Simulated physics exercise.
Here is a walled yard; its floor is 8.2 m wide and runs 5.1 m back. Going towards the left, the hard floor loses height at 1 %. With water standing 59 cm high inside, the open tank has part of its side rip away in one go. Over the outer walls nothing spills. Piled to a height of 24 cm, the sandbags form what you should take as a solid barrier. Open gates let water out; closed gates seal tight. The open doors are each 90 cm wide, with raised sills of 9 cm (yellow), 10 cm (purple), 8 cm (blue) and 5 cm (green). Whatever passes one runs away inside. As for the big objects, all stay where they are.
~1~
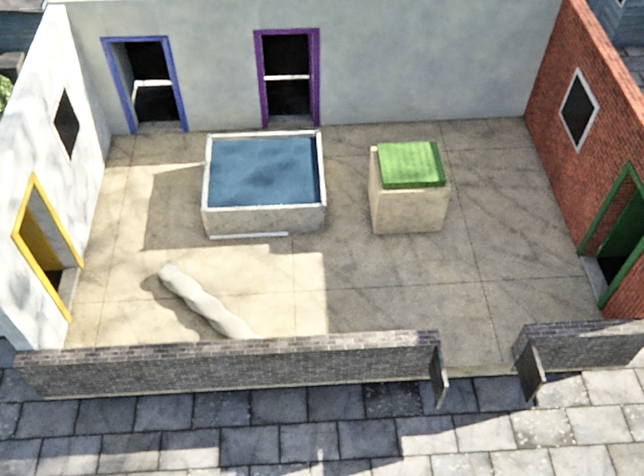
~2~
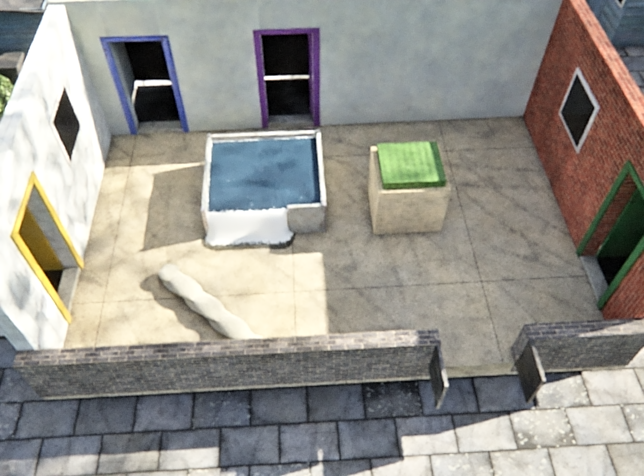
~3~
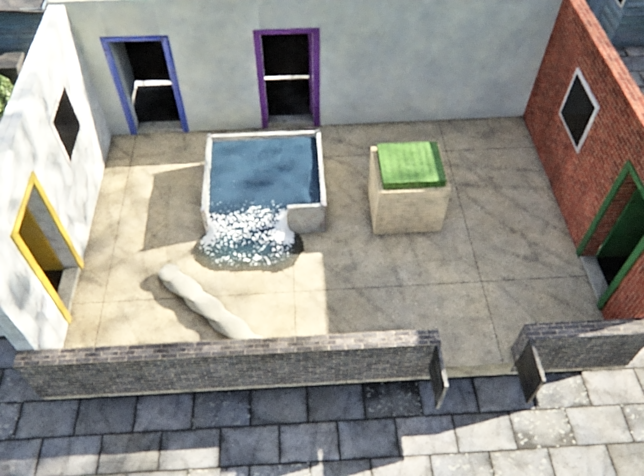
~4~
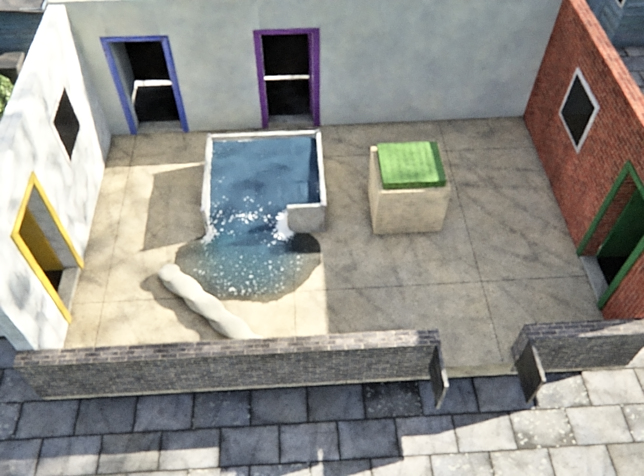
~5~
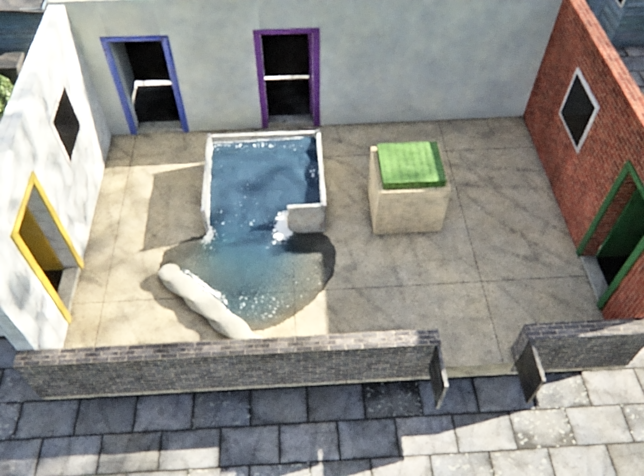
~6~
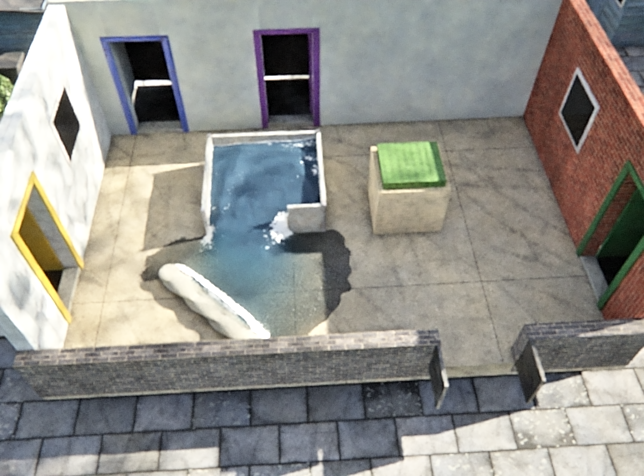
Open tank in a walled yard losing part of its front side, water pouring out and spreading across the floor around a pale barrier.
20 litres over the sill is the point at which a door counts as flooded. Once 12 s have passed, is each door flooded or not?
In order: Yellow door: Fails to top it, purple door: Fails to top it, blue door: Fails to top it, green door: Tops it.
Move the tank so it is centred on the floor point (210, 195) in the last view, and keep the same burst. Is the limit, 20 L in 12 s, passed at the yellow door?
Then yellow overshoots.
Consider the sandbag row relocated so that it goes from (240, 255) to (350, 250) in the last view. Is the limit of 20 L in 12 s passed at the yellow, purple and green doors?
Doors: Yellow exceeds / purple stays under / green stays under.
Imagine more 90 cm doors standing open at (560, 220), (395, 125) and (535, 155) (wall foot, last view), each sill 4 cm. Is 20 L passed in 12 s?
In turn: Beyond it, short of it, short of it.
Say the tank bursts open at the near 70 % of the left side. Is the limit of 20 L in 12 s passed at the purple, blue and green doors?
Purple short, blue beyond, green short.
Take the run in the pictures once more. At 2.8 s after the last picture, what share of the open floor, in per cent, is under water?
I'd say around 55 % is wet.
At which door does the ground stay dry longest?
Lab note: Last arrival at the purple door.
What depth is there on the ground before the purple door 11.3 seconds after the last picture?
About 8.5 cm.
Then, 0.7 s after the last picture water covers 20 % of the floor and is deepest (38 cm) near (212, 292); yellow door not reached, purple door not reached, blue door not reached, green door not reached.
Then, 1.5 s after the last picture water covers 35 % of the floor and is deepest (32 cm) near (294, 360); yellow door 4 cm at the sill, 0 L in, purple door not reached, blue door not reached, green door not reached.
Then, 2.8 s after the last picture water covers 55 % of the floor and is deepest (20 cm) near (281, 350); yellow door 7 cm at the sill, 0 L in, purple door not reached, blue door not reached, green door 12 cm at the sill, 16 L in.
Then, 6.3 s after the last picture water covers 80 % of the floor and is deepest (12 cm) near (112, 136); yellow door 4 cm at the sill, 0 L in, purple door 1 cm at the sill, 0 L in, blue door 9 cm at the sill, 0 L in, green door 9 cm at the sill, 104 L in.
Then, 11.3 s after the last picture water covers 95 % of the floor and is deepest (10 cm) near (186, 133); yellow door 5 cm at the sill, 0 L in, purple door 8 cm at the sill, 0 L in, blue door 6 cm at the sill, 1 L in, green door 3 cm at the sill, 116 L in.
